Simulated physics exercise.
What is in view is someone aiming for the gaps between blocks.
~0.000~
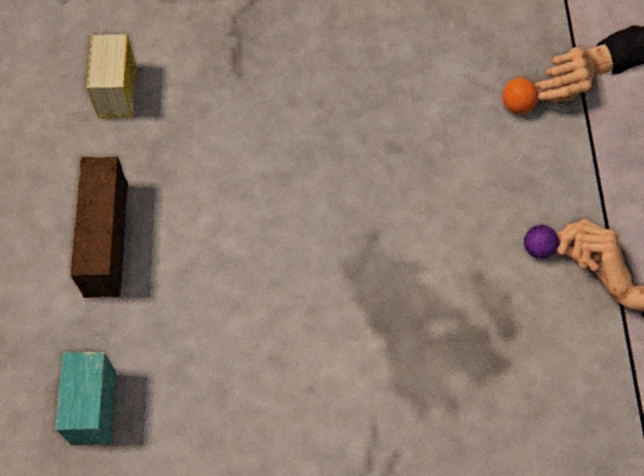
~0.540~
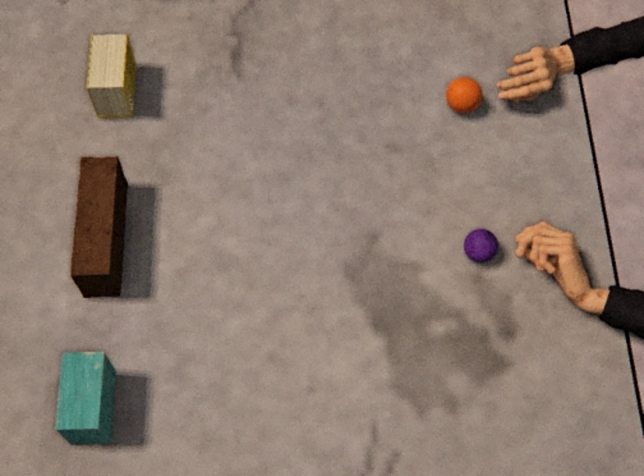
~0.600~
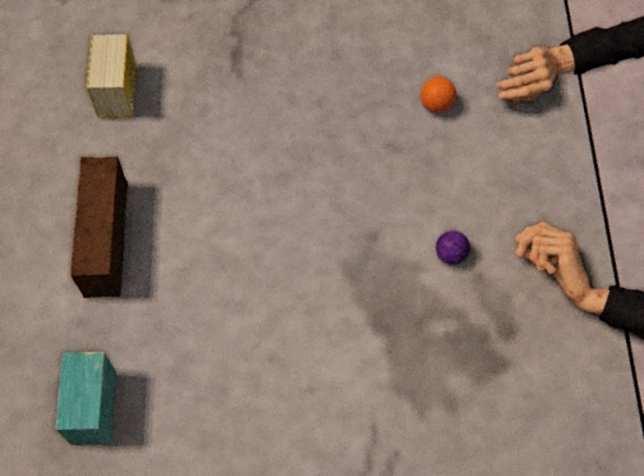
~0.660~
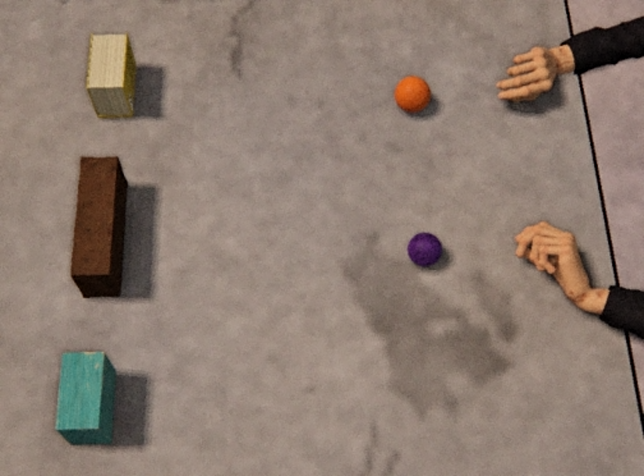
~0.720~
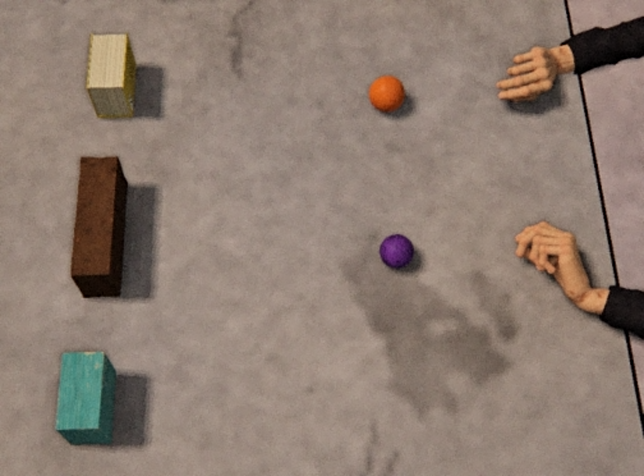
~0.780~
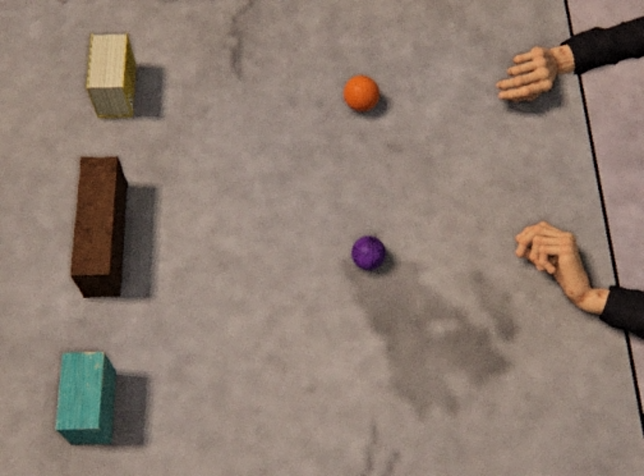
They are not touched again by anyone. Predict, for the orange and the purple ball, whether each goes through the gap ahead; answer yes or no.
Orange - no; purple ball - no.
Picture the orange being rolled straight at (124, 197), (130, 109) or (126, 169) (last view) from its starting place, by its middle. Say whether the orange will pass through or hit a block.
Try 1, it fails to get through; try 2, it fails to get through; try 3, it fails to get through.
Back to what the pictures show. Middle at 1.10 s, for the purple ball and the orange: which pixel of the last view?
Centres: Roughly (220, 263), then roughly (227, 92).
After 1.10 s, orange heading on near (227, 91); purple ball heading on near (220, 263).
In the end (2.3 s), the orange is stopped, near (156, 83); the purple ball is stopped, near (156, 277).
